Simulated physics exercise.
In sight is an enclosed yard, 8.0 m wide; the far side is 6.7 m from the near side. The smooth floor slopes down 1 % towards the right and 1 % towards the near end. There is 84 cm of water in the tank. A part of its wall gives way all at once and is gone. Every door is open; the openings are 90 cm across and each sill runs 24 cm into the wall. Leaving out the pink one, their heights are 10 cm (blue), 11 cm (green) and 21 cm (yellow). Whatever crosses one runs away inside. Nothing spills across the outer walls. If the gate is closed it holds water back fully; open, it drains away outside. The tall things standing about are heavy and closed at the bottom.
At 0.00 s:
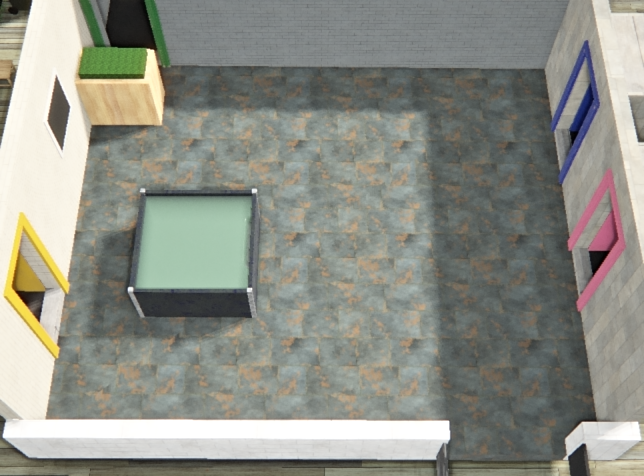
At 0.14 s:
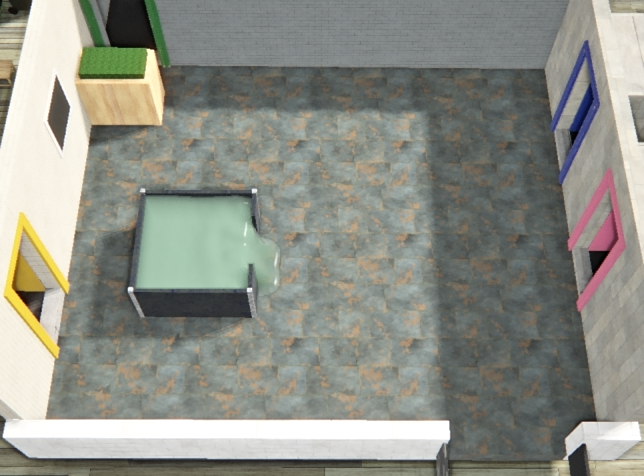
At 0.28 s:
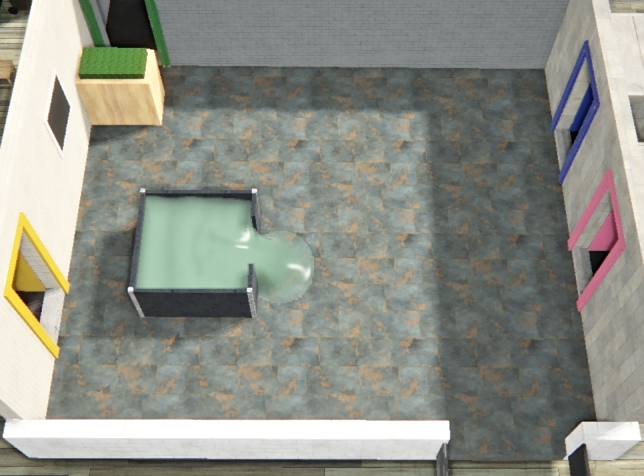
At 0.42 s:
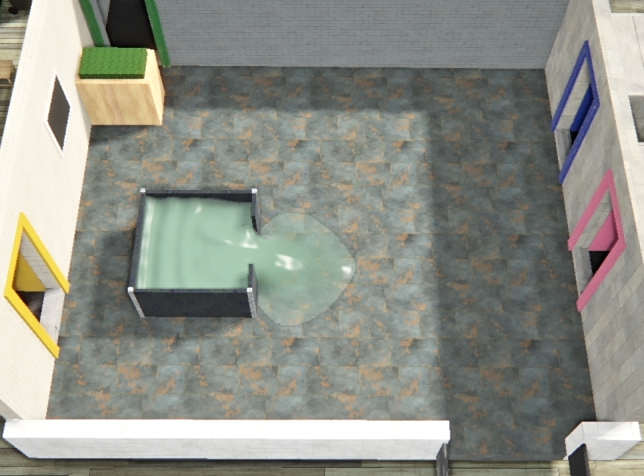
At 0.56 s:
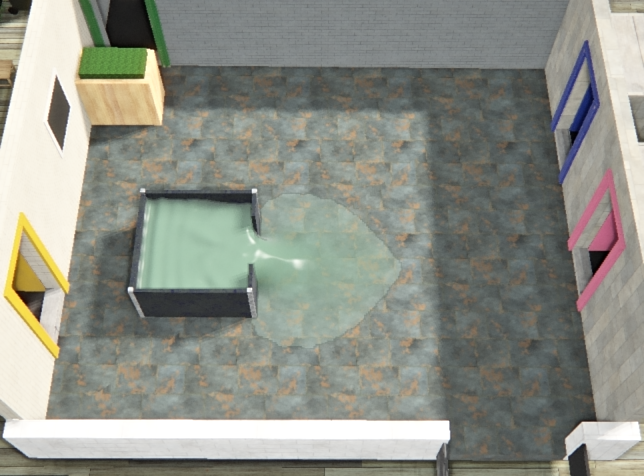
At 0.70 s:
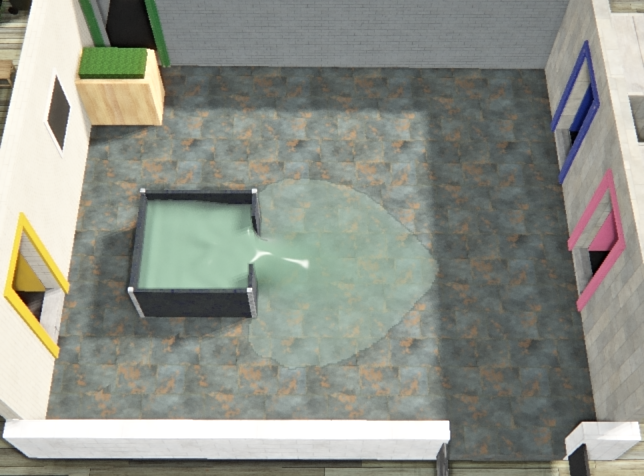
In a walled yard, green water pours from a tank's right side and spreads across the floor.
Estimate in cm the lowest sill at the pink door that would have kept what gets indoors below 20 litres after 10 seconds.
At least 15 cm or so.
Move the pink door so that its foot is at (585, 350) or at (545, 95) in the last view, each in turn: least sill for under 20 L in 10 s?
Roughly 13.5 and 9.5 cm.
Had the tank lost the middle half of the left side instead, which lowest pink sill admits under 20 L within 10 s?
About 7.5 cm.
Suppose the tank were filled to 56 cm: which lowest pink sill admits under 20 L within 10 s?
Some 8.5 cm.
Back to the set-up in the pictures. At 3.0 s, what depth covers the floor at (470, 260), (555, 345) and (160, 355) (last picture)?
In that order: 3, 6 and 0 cm.
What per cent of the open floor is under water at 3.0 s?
Some 55 per cent of it.
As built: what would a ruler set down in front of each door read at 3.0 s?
In cm: Blue 14, green 0, pink 17, yellow 0.
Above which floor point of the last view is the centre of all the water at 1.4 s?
Near (267, 267).
After 1.4 s water covers 35 % of the floor, deepest (40 cm) near (264, 266); 2 cm at the pink door, 0 litres in over its 10 cm sill.
After 3.0 s water covers 55 % of the floor, deepest (25 cm) near (264, 266); 17 cm at the pink door, 50 litres in over its 10 cm sill.
After 10.0 s water covers 65 % of the floor, deepest (11 cm) near (583, 438); 7 cm at the pink door, 76 litres in over its 10 cm sill.
At the pink door as built, the water arrived by 1.4 s and peaked near 21 cm at 2.4 s.
With a sill of 12.5 cm, 39 litres would have come in within the 10 s; with 17 cm, 10 litres. So under 20 litres takes about 15 cm.
